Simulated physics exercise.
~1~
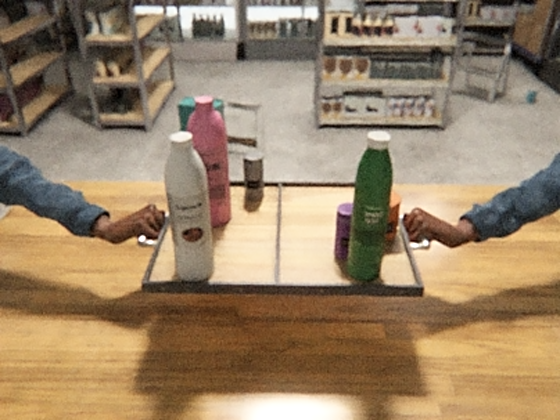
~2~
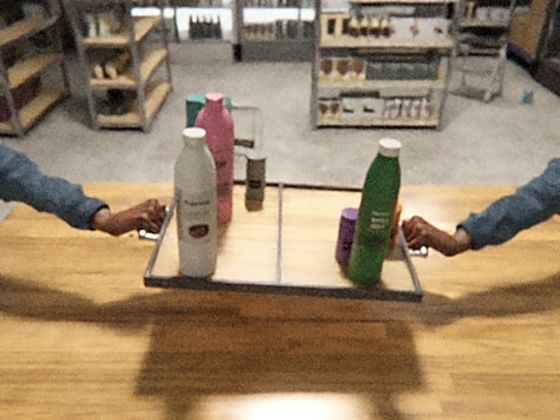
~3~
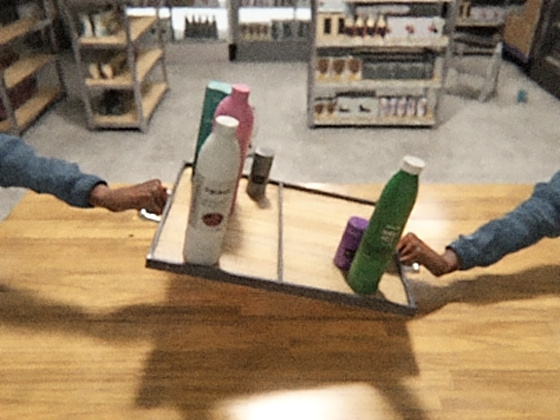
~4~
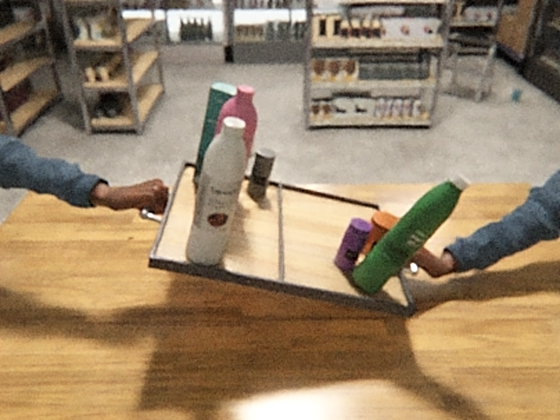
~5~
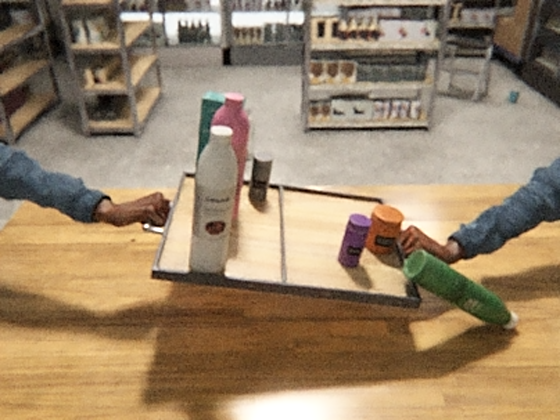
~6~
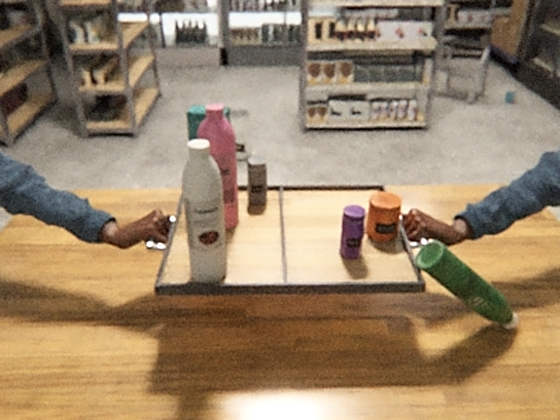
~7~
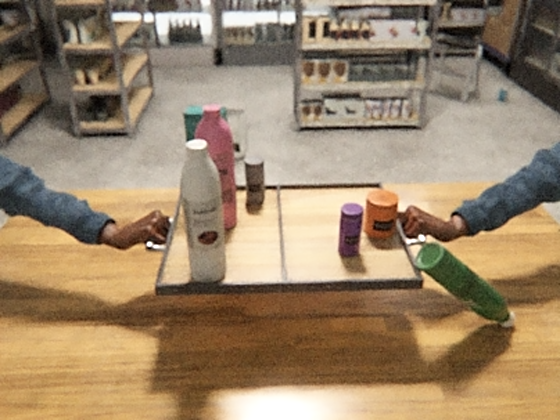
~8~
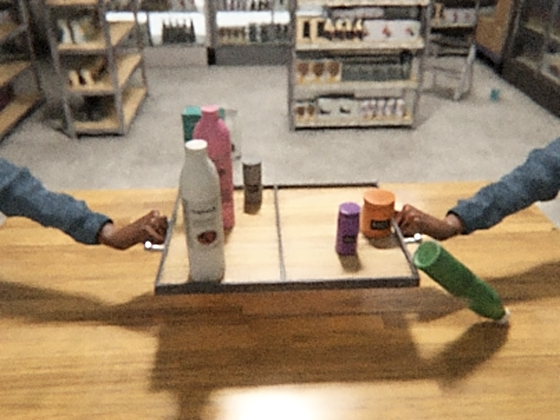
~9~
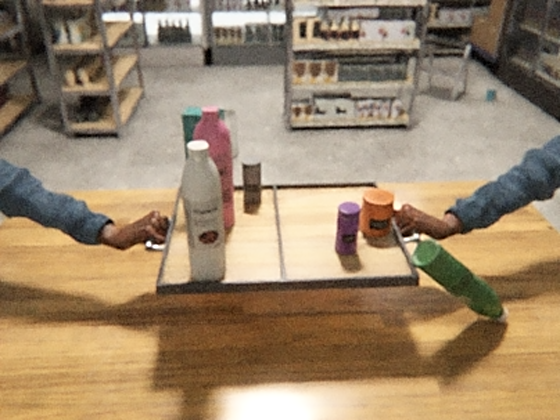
In a shop, two hands tilting a tray of bottles down to the right and levelling it, the green bottle toppling off.
